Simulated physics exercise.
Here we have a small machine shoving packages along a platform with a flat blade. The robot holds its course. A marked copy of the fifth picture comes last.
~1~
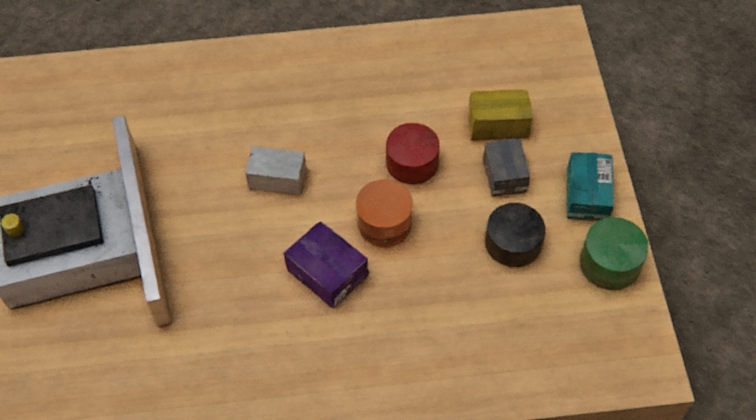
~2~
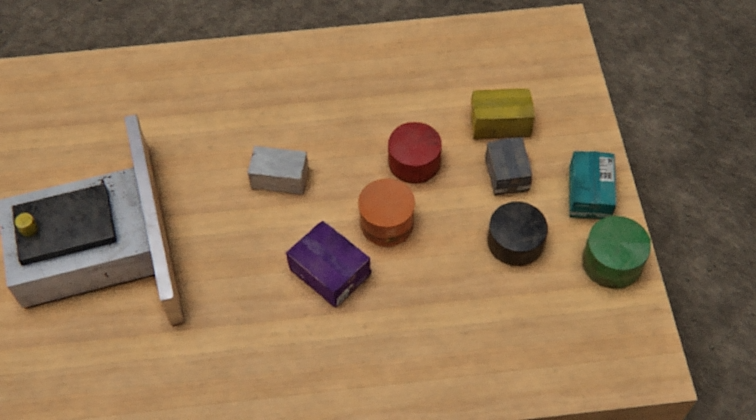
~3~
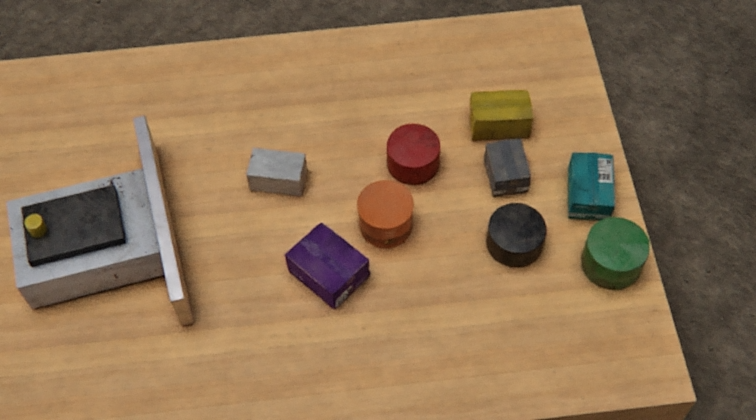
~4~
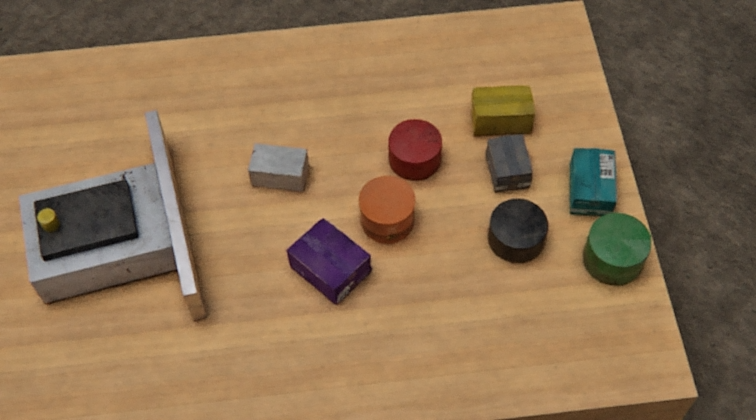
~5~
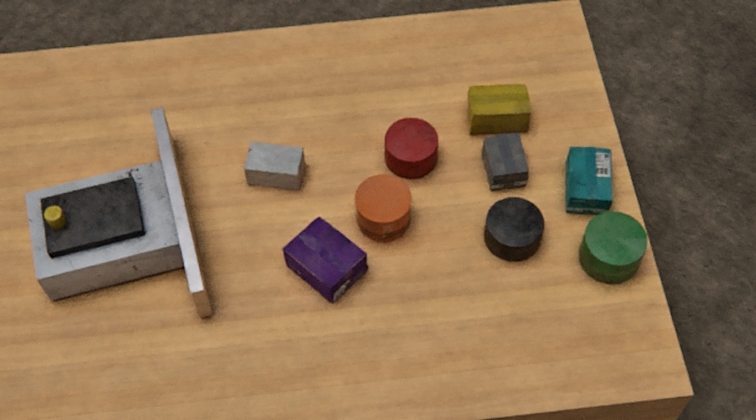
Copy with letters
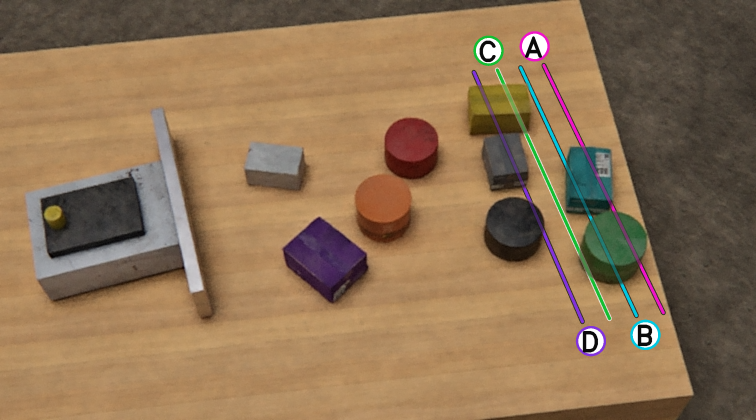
On a wooden platform, a small flat-bladed robot moves slowly right toward scattered, motionless packages.
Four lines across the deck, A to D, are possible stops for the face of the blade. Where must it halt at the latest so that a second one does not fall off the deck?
Up to line D.
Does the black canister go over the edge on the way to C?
Yes.
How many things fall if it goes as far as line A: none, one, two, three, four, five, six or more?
Six or more.
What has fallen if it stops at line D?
The turquoise parcel goes over.
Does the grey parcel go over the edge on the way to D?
No.
On the marked copy, A at (599, 180); B at (574, 183); C at (549, 185); D at (524, 188).
Taking D. A third of the way, robot (228, 201); purple parcel (356, 257); white crate (324, 152).
Two thirds of the way, robot (355, 188); yellow box (512, 97); grey parcel (522, 162).
When it is over, robot (453, 177); turquoise parcel over the edge; green canister (646, 256); one fallen.
As for the rest, A drops six; B drops five; C drops three.
